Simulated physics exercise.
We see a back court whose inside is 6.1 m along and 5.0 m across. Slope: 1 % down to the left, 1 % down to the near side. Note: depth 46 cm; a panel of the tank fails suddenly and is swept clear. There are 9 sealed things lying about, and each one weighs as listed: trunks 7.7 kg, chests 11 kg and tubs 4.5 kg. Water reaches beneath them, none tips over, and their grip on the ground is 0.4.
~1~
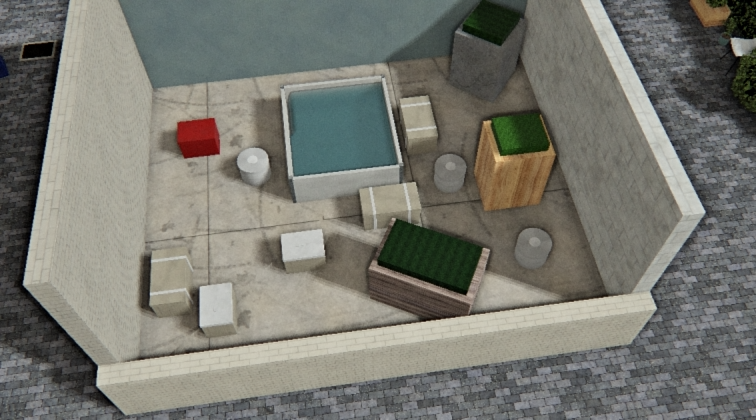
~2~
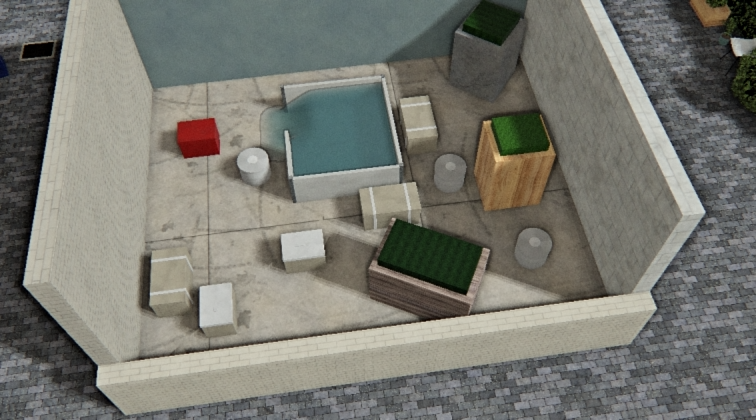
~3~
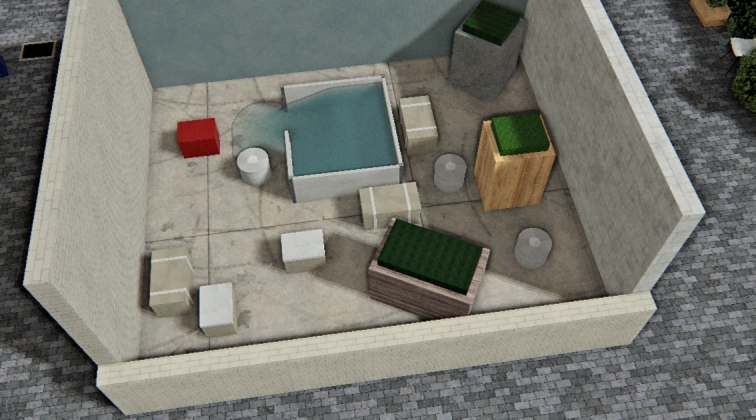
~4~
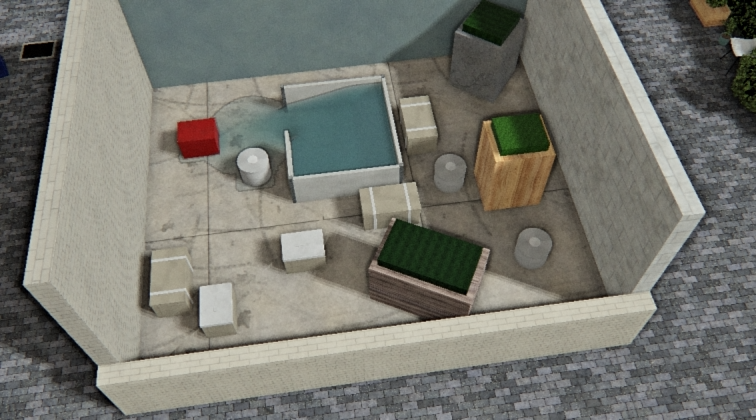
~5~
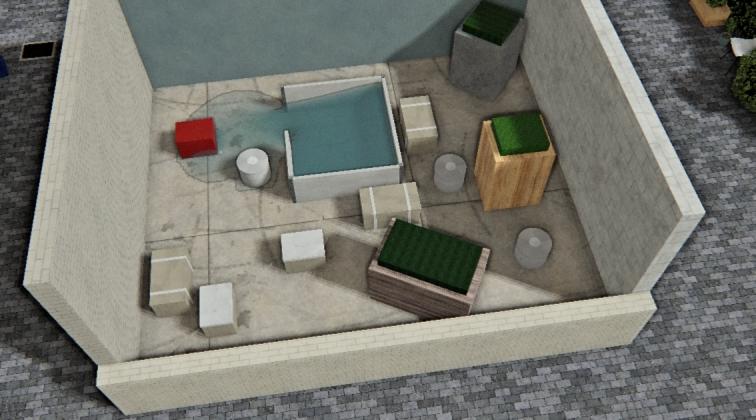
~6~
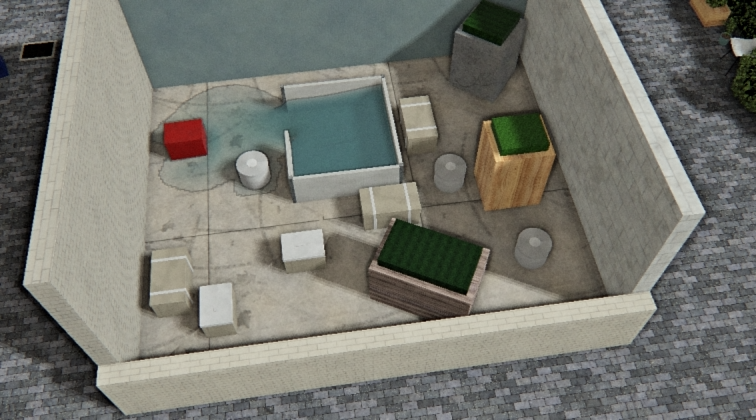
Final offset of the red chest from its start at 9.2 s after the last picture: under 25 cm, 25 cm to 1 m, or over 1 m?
Over 1 m.
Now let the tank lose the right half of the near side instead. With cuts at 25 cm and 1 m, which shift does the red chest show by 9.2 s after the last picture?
Note: Red chest unmoved.
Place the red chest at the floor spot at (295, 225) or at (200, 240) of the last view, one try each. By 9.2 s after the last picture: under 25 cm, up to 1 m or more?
Respectively: It edges along somewhat; it is shoved a long way.
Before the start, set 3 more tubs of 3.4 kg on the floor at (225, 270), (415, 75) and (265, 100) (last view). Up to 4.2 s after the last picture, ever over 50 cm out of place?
Beyond it, within it, beyond it.
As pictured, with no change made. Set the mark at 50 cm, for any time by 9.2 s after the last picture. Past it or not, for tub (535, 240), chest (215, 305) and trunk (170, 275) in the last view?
In that order: Under, more, over.
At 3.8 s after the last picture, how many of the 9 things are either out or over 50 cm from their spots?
3 in all.
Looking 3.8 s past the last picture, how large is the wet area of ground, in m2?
Roughly 15 m2 of it is wet.
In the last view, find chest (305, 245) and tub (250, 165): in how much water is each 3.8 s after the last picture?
First roughly 1 cm, second roughly 1 cm.
Then, 1.2 s after the last picture the red chest is near (158, 145), 0.6 m from its start, afloat; 1 afloat.
Then, 3.8 s after the last picture the red chest is near (198, 287), 2.6 m from its start, aground; 2 afloat.
Then, 6.2 s after the last picture the red chest is near (329, 259), 3.0 m from its start, afloat; 3 afloat.
Then, 9.2 s after the last picture the red chest is near (367, 195), 2.8 m from its start, afloat; 5 afloat.
